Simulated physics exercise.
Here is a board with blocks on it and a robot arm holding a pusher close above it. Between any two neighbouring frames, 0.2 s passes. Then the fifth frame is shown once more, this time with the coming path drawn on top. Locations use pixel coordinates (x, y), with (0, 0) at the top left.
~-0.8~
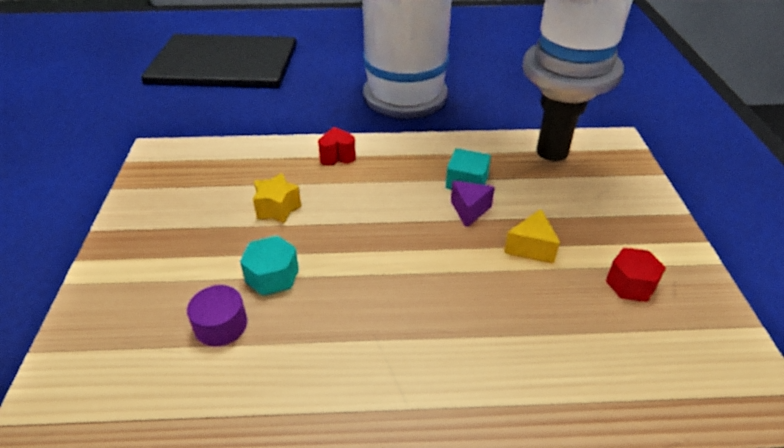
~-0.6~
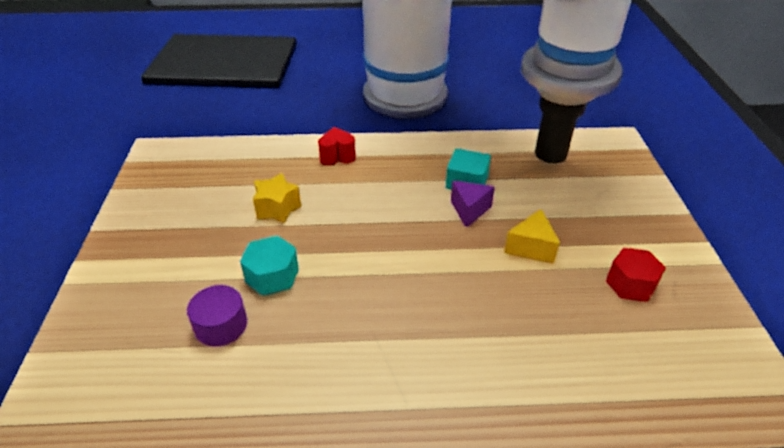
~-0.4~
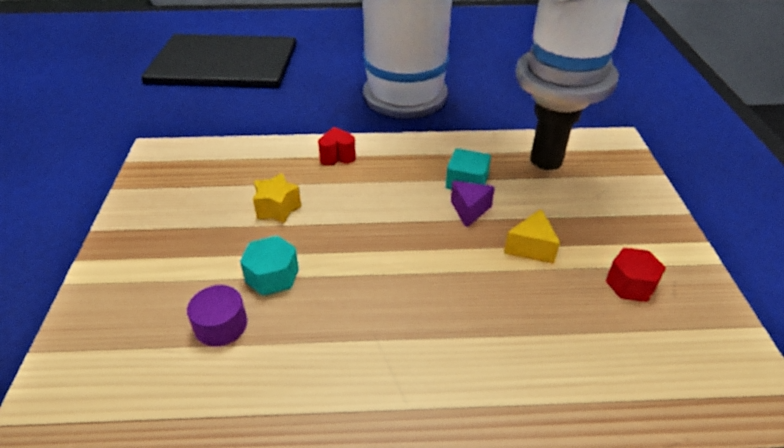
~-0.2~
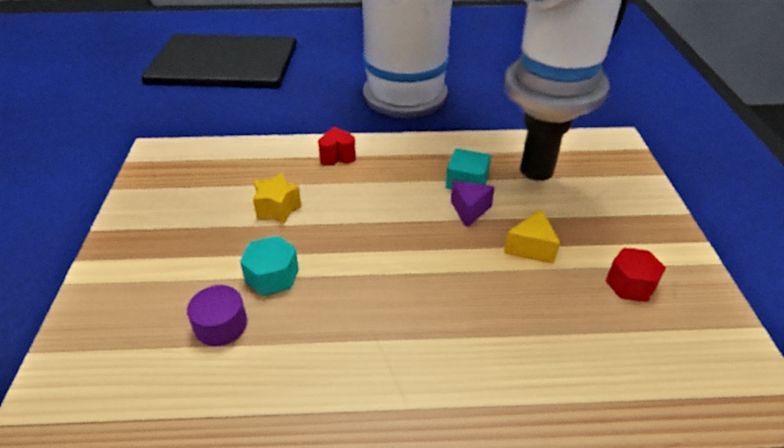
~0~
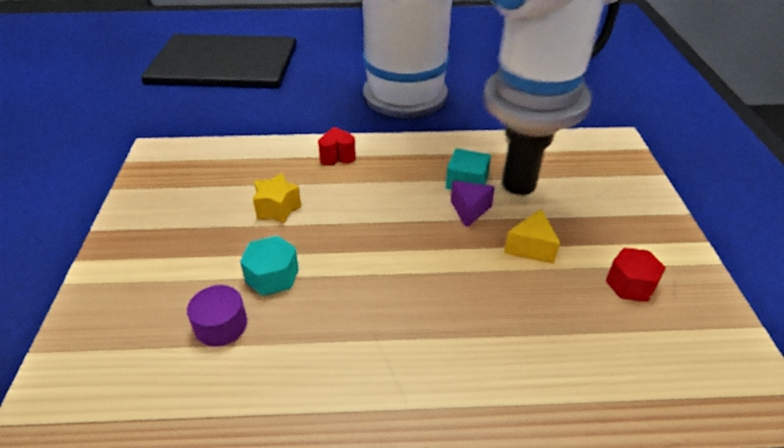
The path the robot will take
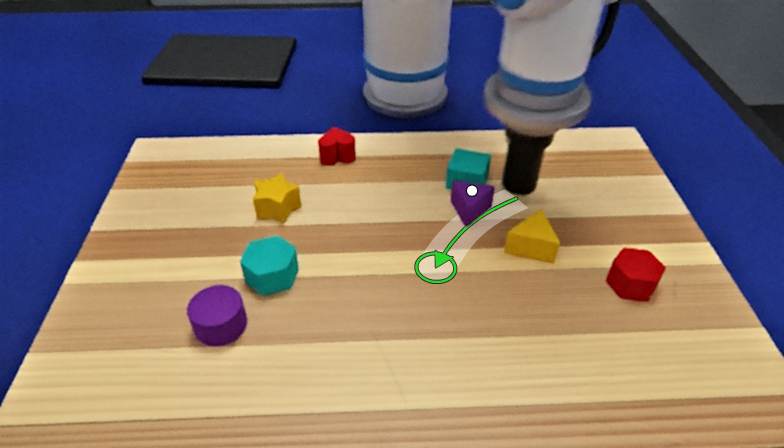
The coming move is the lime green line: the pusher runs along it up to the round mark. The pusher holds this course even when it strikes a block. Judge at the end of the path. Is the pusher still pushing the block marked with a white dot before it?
No, it doesn't check out.
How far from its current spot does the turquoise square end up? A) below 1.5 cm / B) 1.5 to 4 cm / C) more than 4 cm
Choice A: Below 1.5 cm.
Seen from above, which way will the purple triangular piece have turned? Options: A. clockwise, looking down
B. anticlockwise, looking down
The answer is A.
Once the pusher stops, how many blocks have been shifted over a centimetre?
Answer: 1.
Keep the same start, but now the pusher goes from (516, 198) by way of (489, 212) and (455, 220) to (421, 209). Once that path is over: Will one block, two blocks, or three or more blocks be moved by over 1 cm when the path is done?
Of all the blocks, just one travels more than a centimetre.
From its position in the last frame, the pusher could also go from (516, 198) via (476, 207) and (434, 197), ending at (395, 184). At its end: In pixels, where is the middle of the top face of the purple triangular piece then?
Put as a pixel place, it's (416, 198).
Path on the board, from (516, 198) through (484, 215) and (457, 238) to (436, 267); the dot is on the purple triangular piece.
What follows on the original path. One third of the way, pusher at (485, 201); purple triangular piece at (444, 197), turned 25° clockwise.
Two thirds of the way, pusher at (458, 224); purple triangular piece at (429, 204), turned 95° clockwise.
At the end, pusher at (437, 254); turquoise square in place; purple triangular piece at (428, 205), turned 105° clockwise.
